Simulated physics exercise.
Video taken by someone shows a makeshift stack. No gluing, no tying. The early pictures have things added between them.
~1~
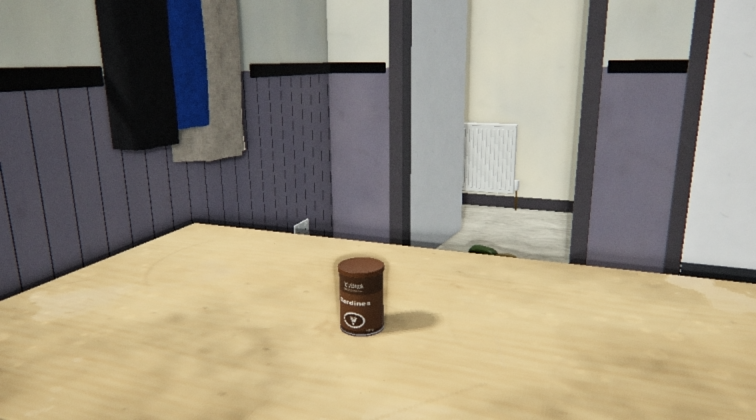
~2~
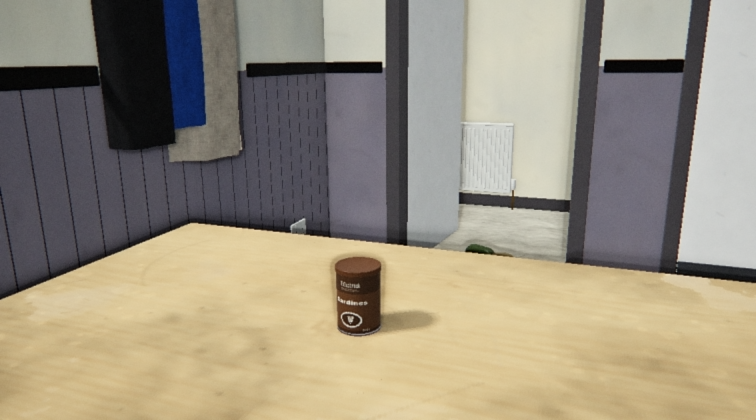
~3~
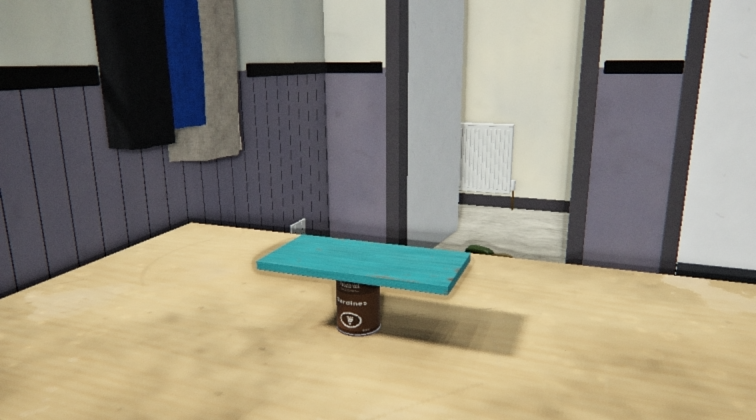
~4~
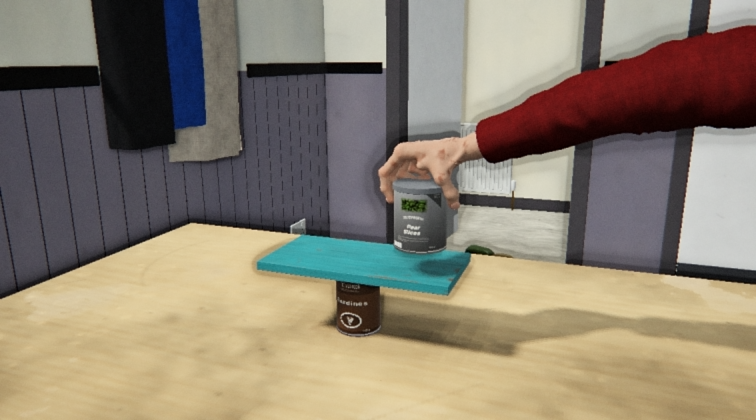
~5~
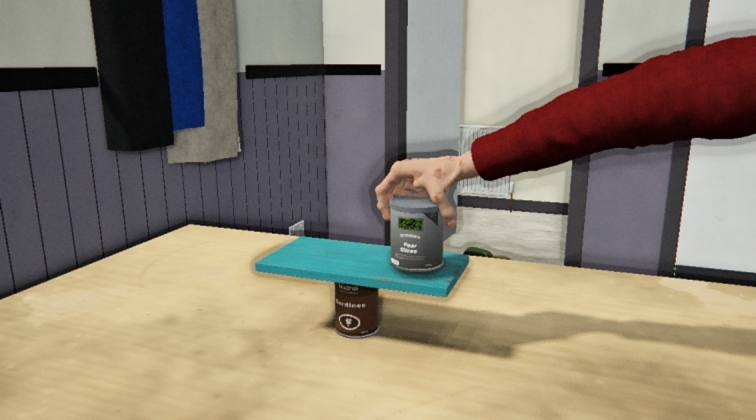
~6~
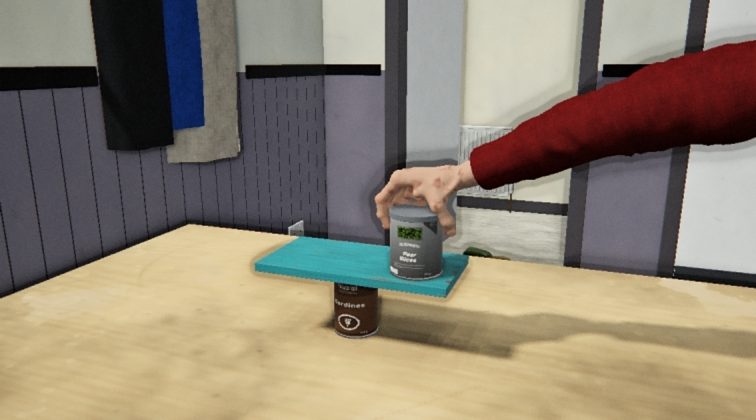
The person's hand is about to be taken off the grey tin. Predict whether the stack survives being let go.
Prediction: It falls over.
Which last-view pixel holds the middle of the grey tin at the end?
End position: Approximately (593, 367).
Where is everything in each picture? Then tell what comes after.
In the first picture, the last thing is not in view yet.
In the second picture, the last thing is not in view yet.
In the third picture, the last thing is not in view yet; turquoise board (365, 261).
The fourth picture shows coming down; grey tin (421, 215); turquoise board (366, 261).
The fifth picture shows coming down; grey tin (417, 232); turquoise board (364, 263).
The sixth picture shows in place under the hand; grey tin (417, 241); turquoise board (364, 263).
Then, 0.50 s on from there, grey tin now fallen; turquoise board turned 48° from how it was put.
Then, 0.70 s on from there, turquoise board now fallen.
In the end, fallen, turquoise board and grey tin; brown tin unmoved. At the end, from the last picture's camera, grey tin near (593, 367). The stack gives way.
